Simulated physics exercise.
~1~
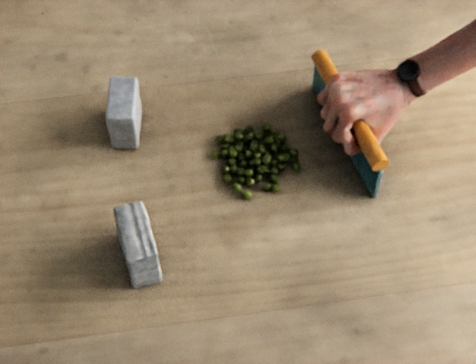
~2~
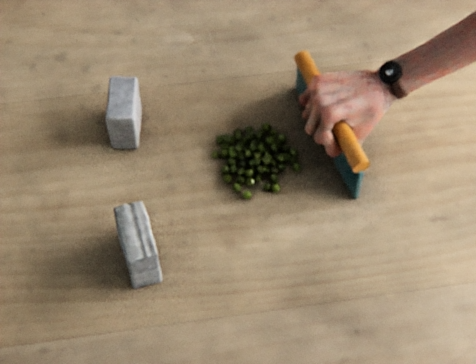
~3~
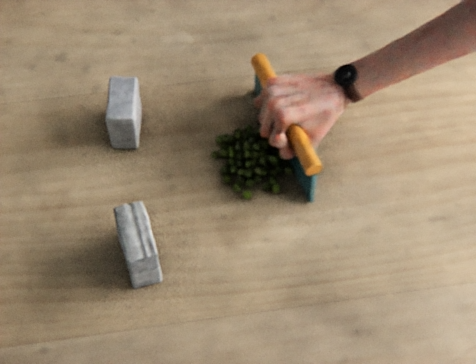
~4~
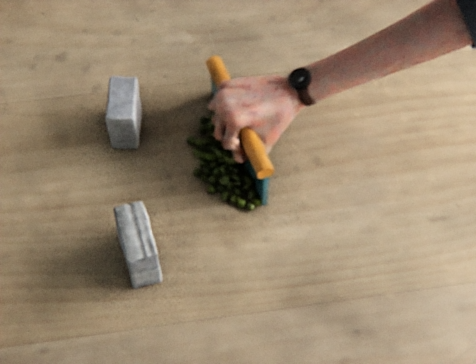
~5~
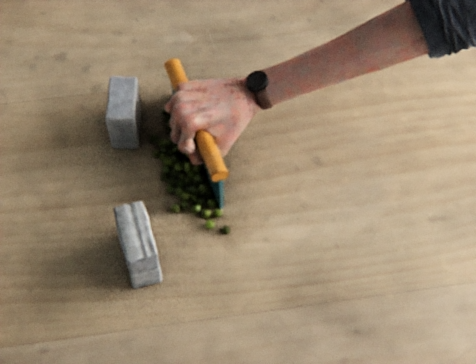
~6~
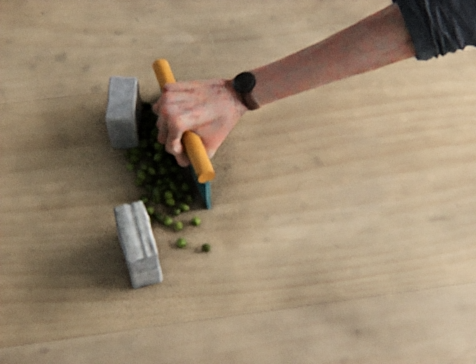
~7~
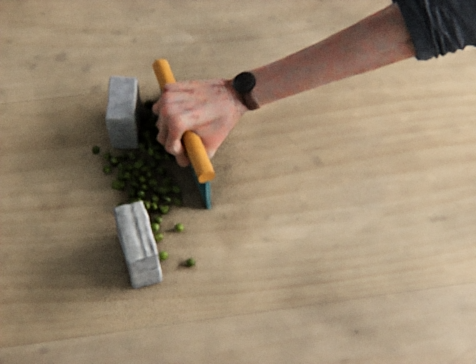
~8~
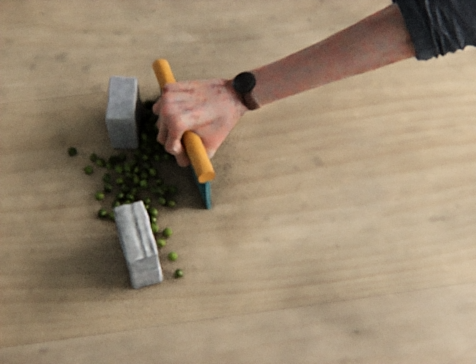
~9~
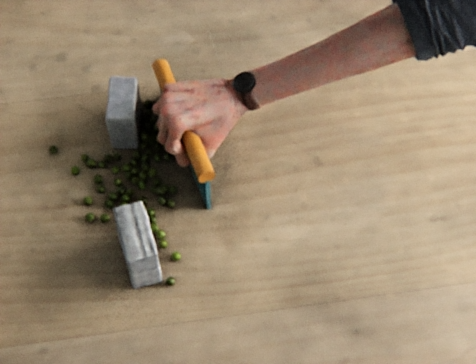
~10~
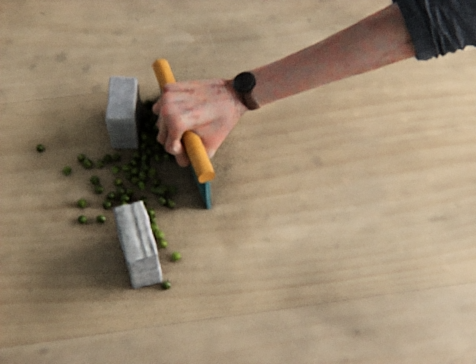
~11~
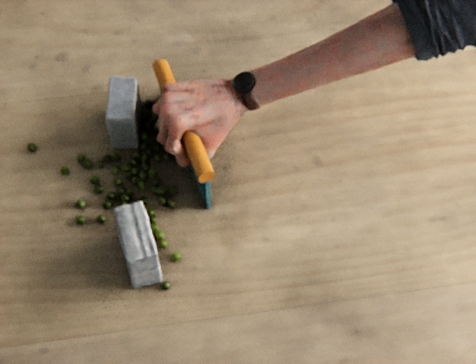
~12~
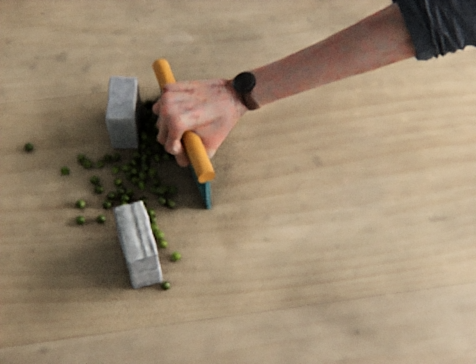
We see a hand with an orange-handled scraper push a pile of small green olives left across a wooden surface toward two grey blocks, then stop; some olives roll through the gap and scatter beyond, while the rest stay bunched before the blocks.
